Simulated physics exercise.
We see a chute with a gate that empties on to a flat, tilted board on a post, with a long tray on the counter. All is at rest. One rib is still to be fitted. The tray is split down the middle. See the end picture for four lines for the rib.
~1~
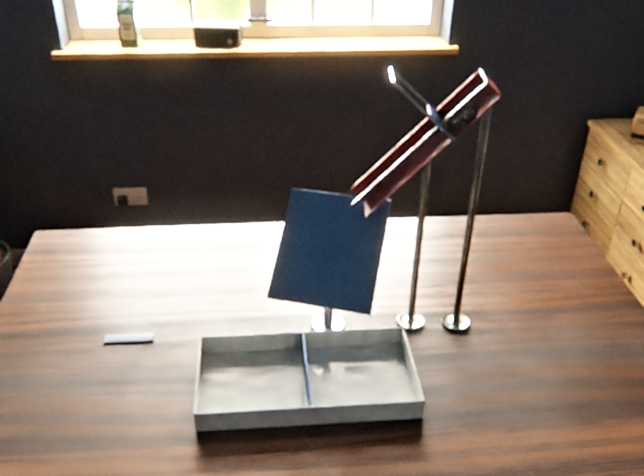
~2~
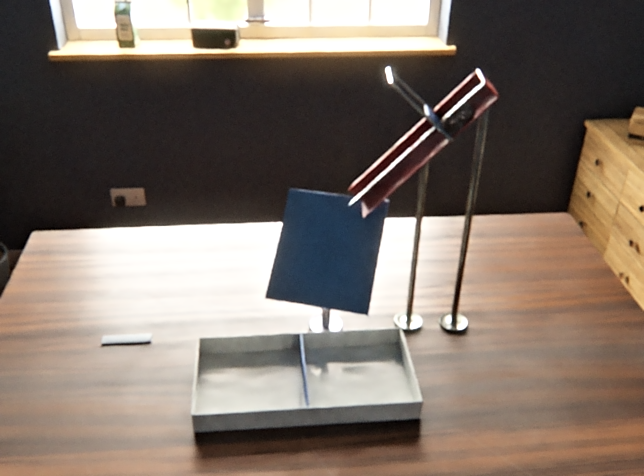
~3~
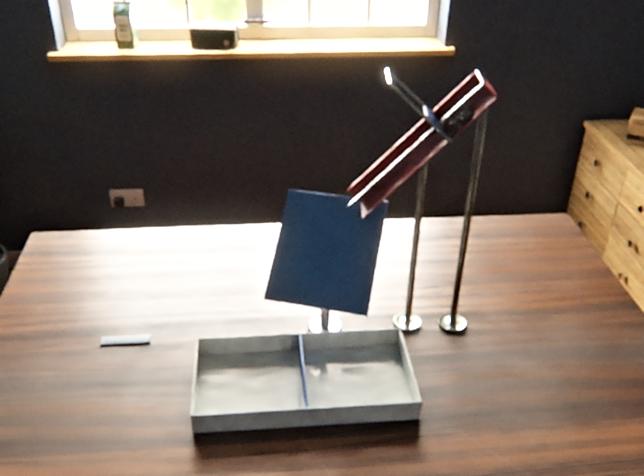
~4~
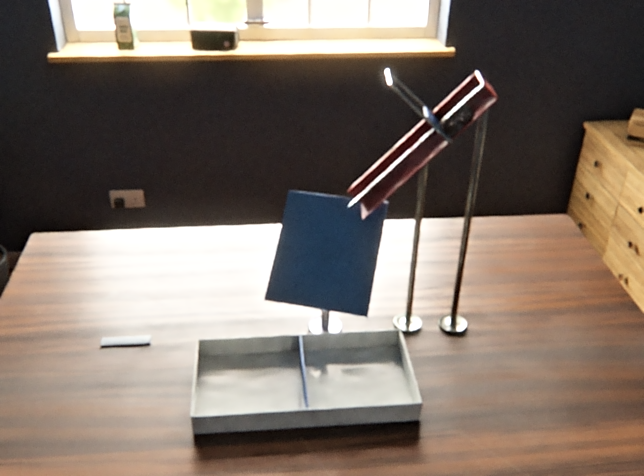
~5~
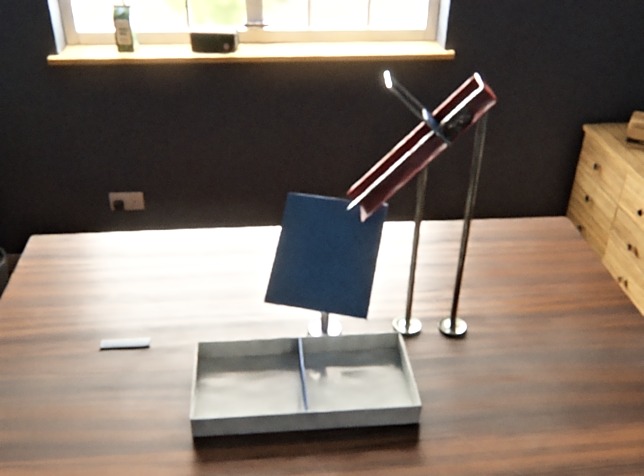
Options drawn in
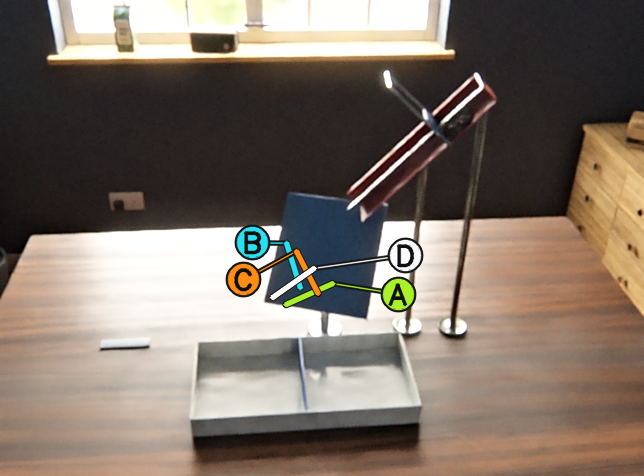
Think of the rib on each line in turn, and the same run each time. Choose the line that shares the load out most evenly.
It is B.
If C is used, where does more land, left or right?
The right half.
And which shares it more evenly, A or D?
D it is.
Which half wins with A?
More lands on the left.
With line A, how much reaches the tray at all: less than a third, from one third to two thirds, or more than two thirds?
More than two thirds.
On the marked copy, line A from (332, 283) to (286, 304); line B from (286, 243) to (300, 287); line C from (296, 251) to (318, 293); line D from (314, 268) to (272, 297).
For line A, of what is caught, nearly all in the left half, a stray few in the right.
For line B, of what is caught, about a third in the left half, about two thirds in the right.
For line C, of what is caught, a small part in the left half, nearly all in the right.
For line D, of what is caught, most in the left half, about a quarter in the right.
